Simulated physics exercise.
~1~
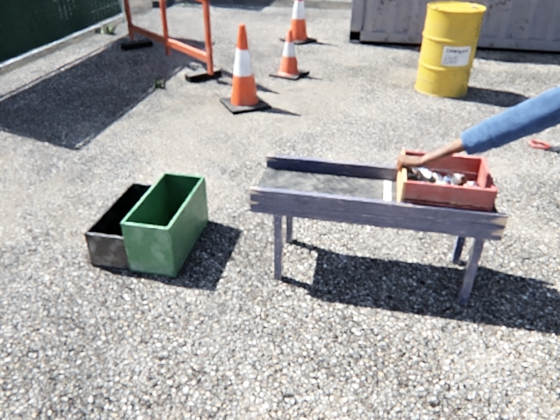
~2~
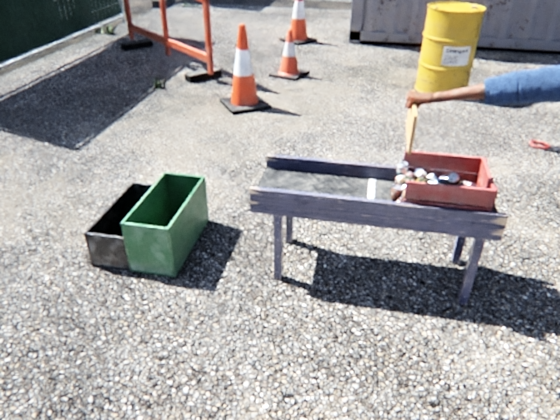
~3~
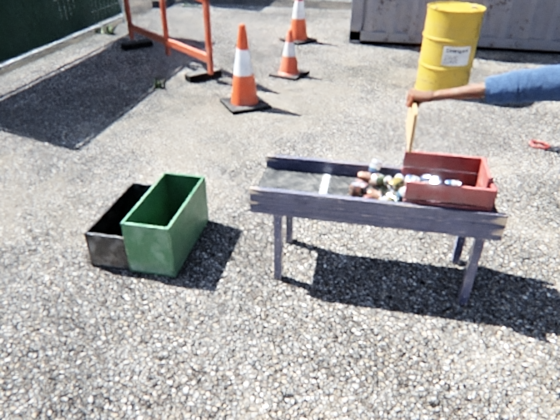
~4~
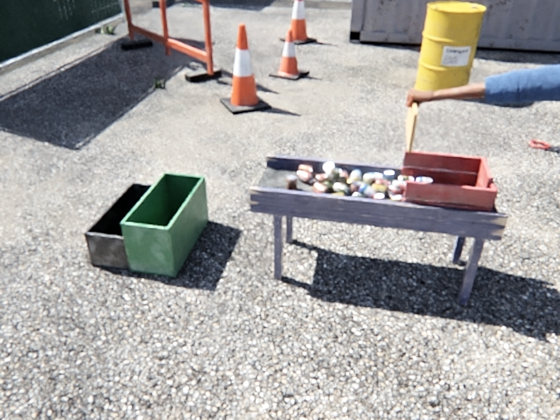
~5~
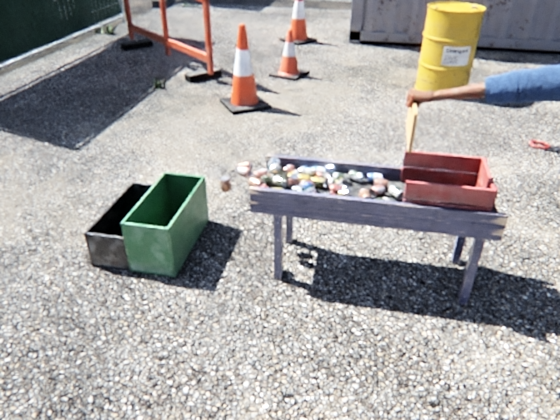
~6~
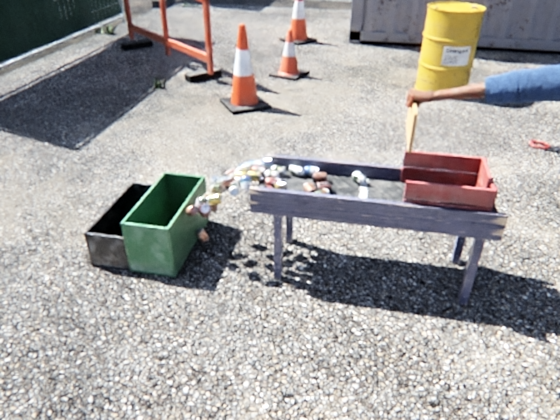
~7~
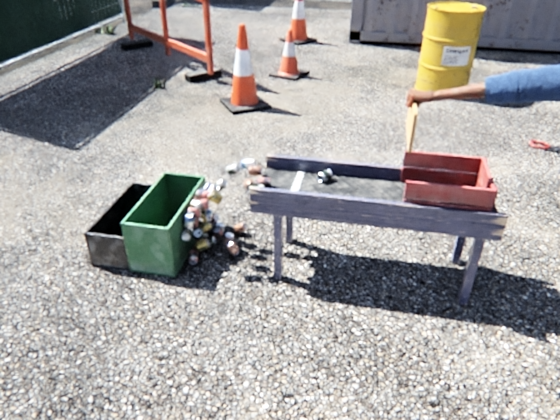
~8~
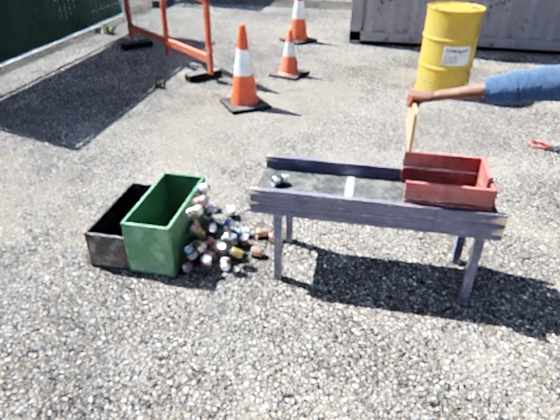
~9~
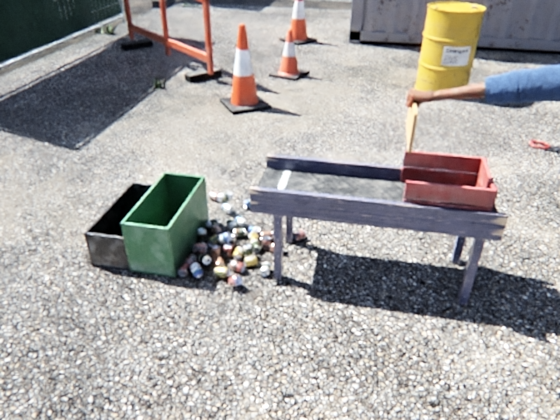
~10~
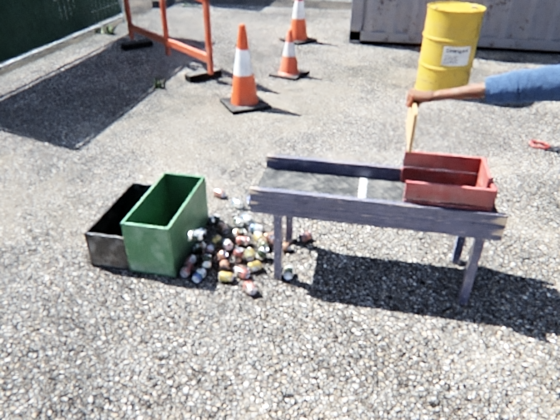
Mini cans riding a belt left from a red pen after a hand lifts its gate, spilling off and piling beside the green tote.
